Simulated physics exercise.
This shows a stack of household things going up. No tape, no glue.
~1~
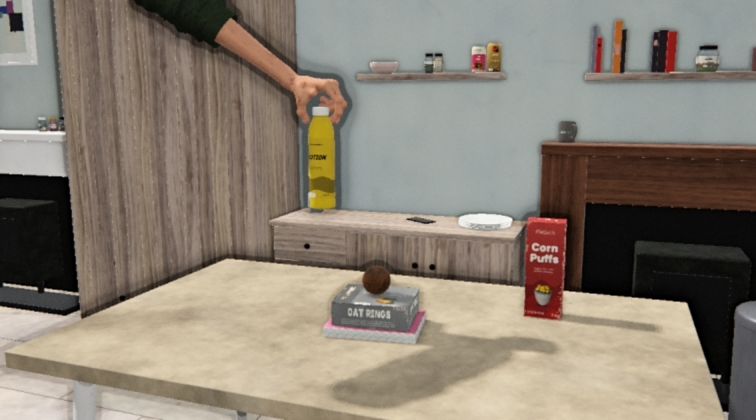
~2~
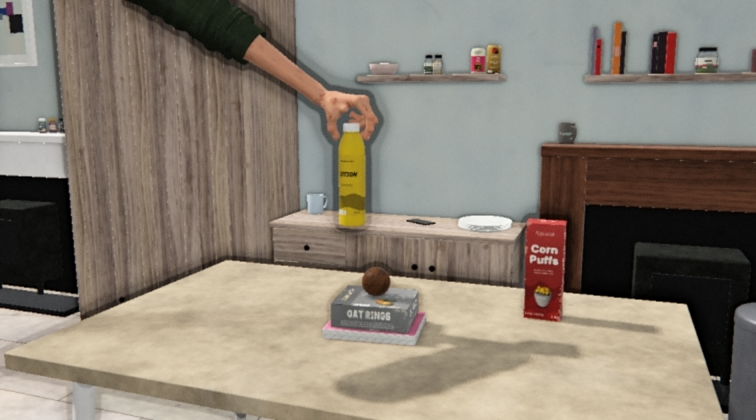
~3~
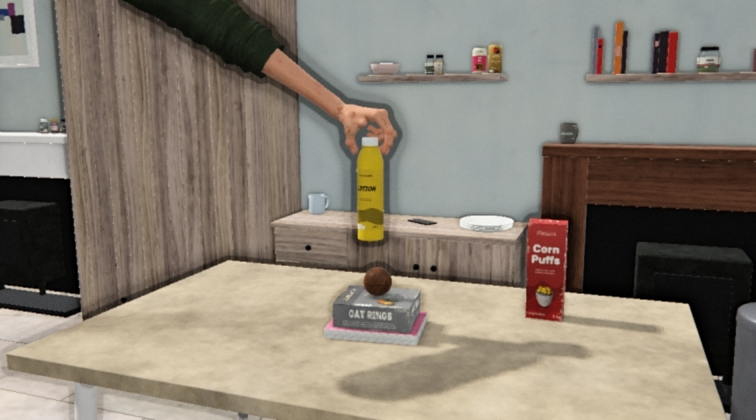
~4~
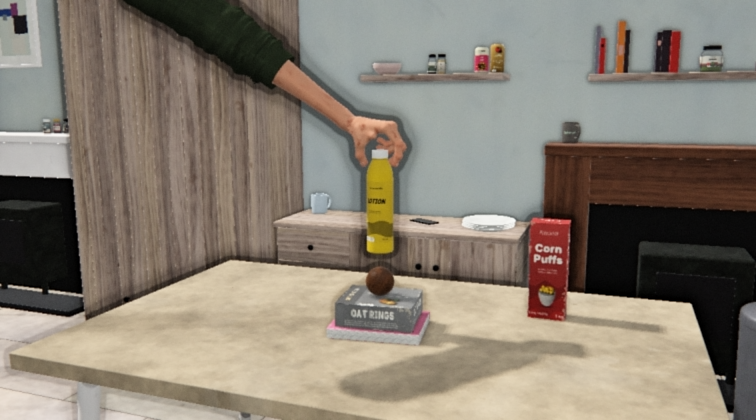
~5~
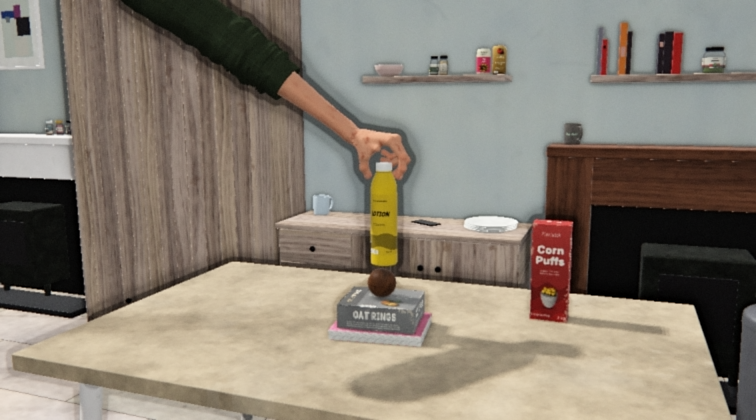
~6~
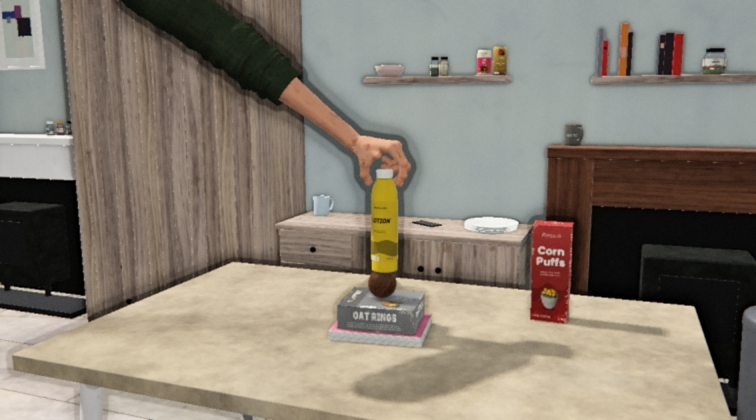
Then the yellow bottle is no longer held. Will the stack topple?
Yes, it topples.
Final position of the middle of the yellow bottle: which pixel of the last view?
It ends near (484, 301).
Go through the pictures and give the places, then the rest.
The first frame shows still above its spot; yellow bottle (322, 158); red carton (545, 268).
The second frame shows still above its spot; yellow bottle (352, 175); pink book (376, 325).
The third frame shows still above its spot; yellow bottle (370, 189); red carton (547, 270).
The fourth frame shows still above its spot; yellow bottle (380, 201); pink book (380, 324).
The fifth frame shows still above its spot; yellow bottle (384, 214); red carton (551, 271).
The sixth frame shows set down, still held; yellow bottle (385, 220); pink book (382, 327).
Then, 0.60 s on from there, yellow bottle now fallen.
Then, 1.00 s on from there, things are still on the move.
Then, 2.00 s on from there, as before.
In the end, fallen, yellow bottle; the other 4 unmoved. At the end, from the last picture's camera, yellow bottle near (484, 301). The pile loses its balance.
